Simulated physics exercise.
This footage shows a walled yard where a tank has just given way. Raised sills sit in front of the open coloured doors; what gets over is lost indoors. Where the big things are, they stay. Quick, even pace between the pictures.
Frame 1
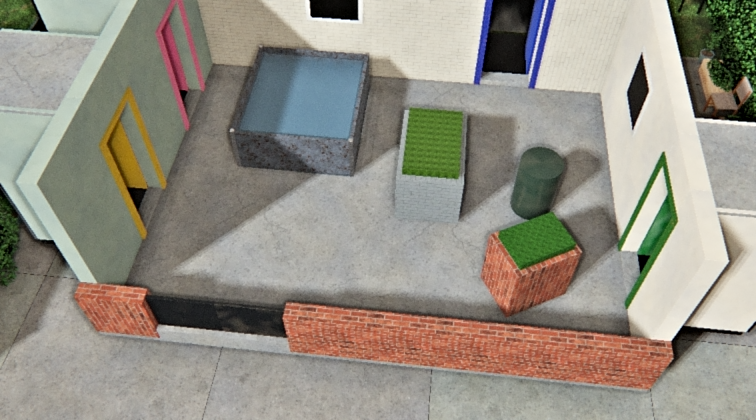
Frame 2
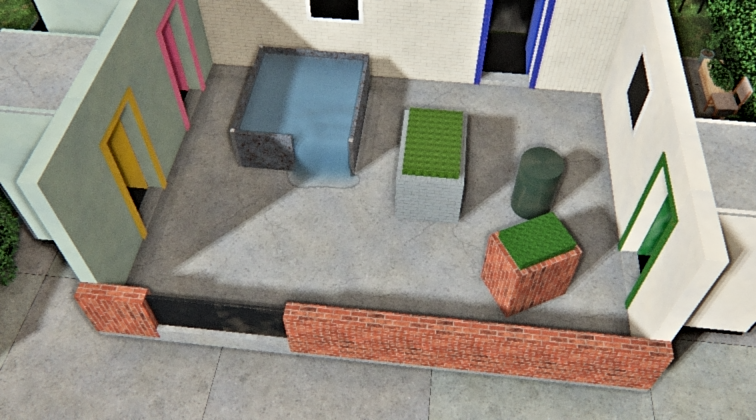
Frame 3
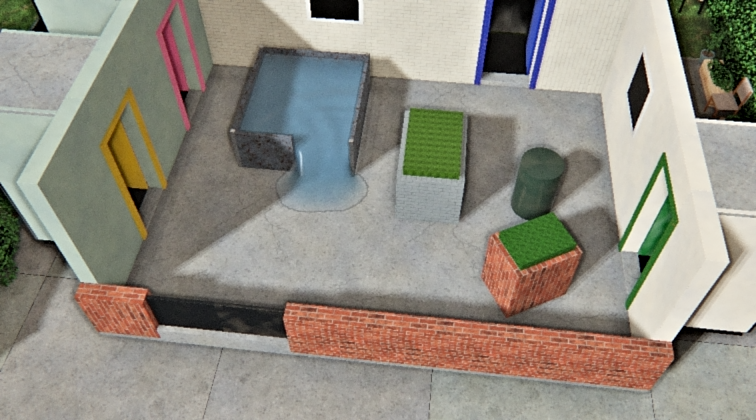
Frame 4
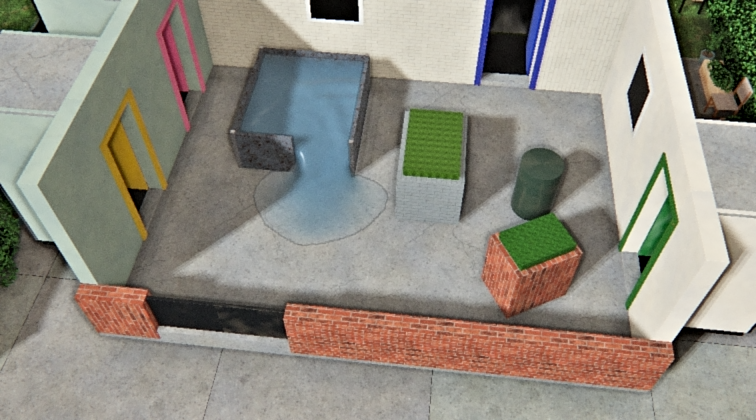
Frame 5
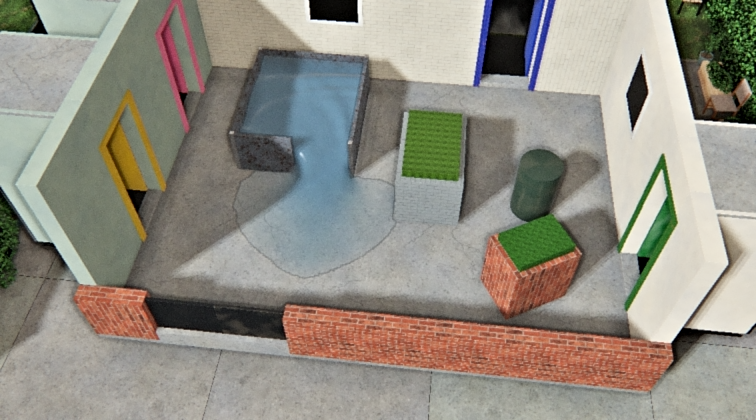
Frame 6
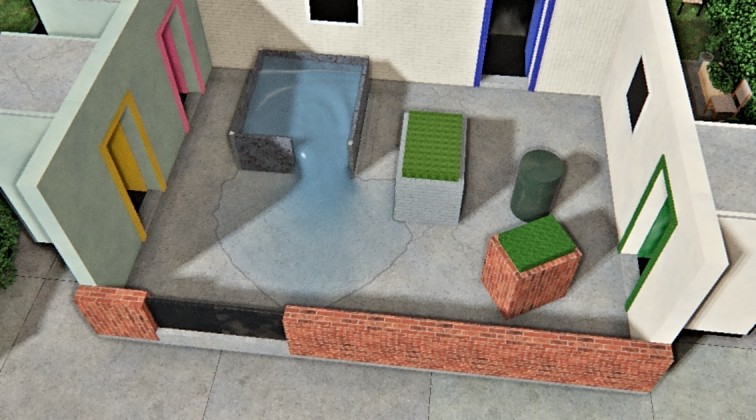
In a walled yard, water pours from a gap in a tank and spreads forward.
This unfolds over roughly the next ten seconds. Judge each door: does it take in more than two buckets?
My call: The blue door keeps it to two or fewer, the yellow door takes in more, the green door takes in more, the pink door takes in more.
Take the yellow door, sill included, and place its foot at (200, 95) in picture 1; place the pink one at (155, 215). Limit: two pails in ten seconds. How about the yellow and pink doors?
Yellow door: Exceeds the limit; pink door: Exceeds the limit.
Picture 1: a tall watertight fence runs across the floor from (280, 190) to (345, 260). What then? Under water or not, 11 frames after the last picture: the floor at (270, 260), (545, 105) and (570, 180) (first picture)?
Log, spots one to three: Spared; spared; spared.
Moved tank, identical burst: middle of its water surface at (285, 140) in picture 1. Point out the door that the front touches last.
My answer: The one in blue.
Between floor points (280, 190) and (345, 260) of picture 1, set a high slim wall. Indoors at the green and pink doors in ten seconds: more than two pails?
Then it goes like this: Green door rises above the limit, pink door falls below the limit.
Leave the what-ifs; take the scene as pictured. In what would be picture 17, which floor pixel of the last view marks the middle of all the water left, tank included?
It is around (313, 198).
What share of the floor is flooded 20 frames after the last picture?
Roughly 50 percent, I reckon.
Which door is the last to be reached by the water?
It's the one in blue.
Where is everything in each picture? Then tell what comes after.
In the first picture, still water in the water tank at (304, 95).
In the second picture, water pours out at (323, 162) and has run to (357, 178).
In the third picture, the front is at (286, 200), out from the gap at (323, 163).
In the fourth picture, water pours out at (323, 164) and has run to (296, 238).
In the fifth picture, the front is at (316, 271), out from the gap at (322, 165).
In the sixth picture, the front is at (314, 307), out from the gap at (322, 165).
A moment on, water covers 30 % of the floor; the blue door not reached, the yellow door not reached, the green door not reached, the pink door not reached.
Next, water covers 40 % of the floor; the blue door not reached, the yellow door wet at the sill, nothing in, the green door not reached, the pink door not reached.
Then, water covers 50 % of the floor; the blue door not reached, the yellow door under two buckets in, the green door under two buckets in, the pink door not reached.
Later, water covers 85 % of the floor; the blue door wet at the sill, nothing in, the yellow door over two buckets in, the green door over two buckets in, the pink door wet at the sill, nothing in.
In the end, water covers 100 % of the floor; the blue door wet at the sill, nothing in, the yellow door over two buckets in, the green door over two buckets in, the pink door over two buckets in.
